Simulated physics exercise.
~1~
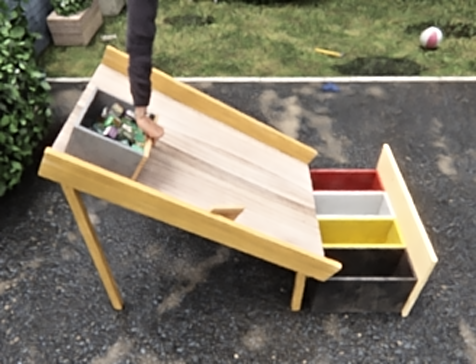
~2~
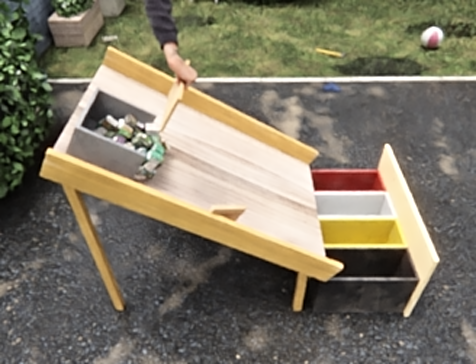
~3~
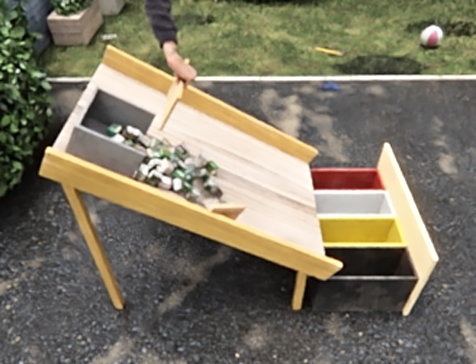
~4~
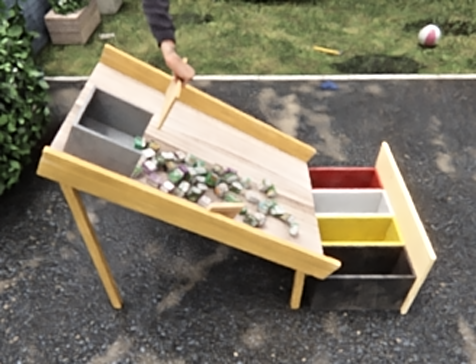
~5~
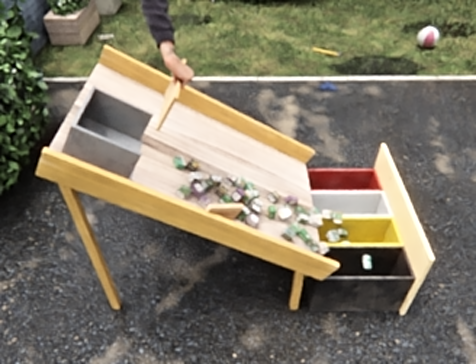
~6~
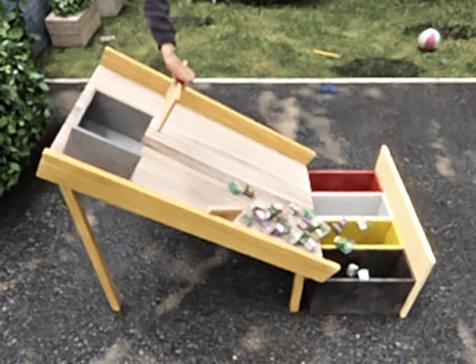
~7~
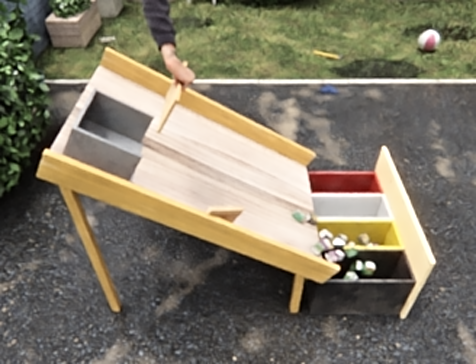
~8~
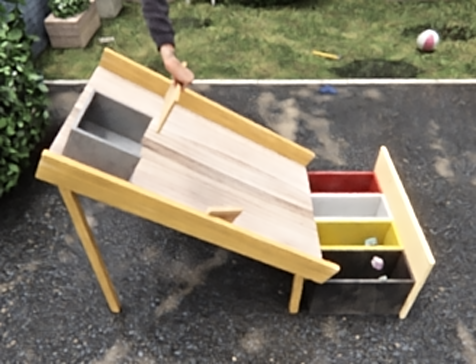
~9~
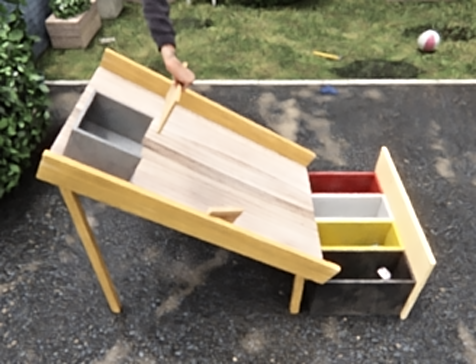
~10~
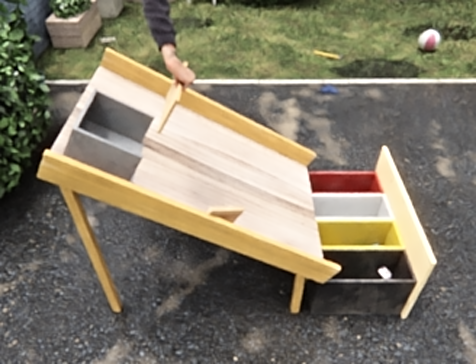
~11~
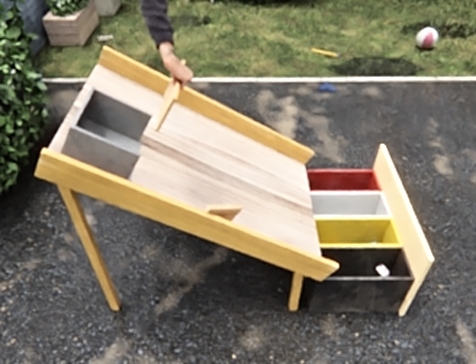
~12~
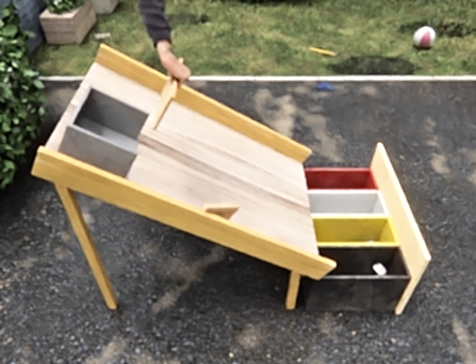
Small cartons sliding down a tilted wooden table past an angled board, dropping into yellow and black bins after a hand lifts the gate.
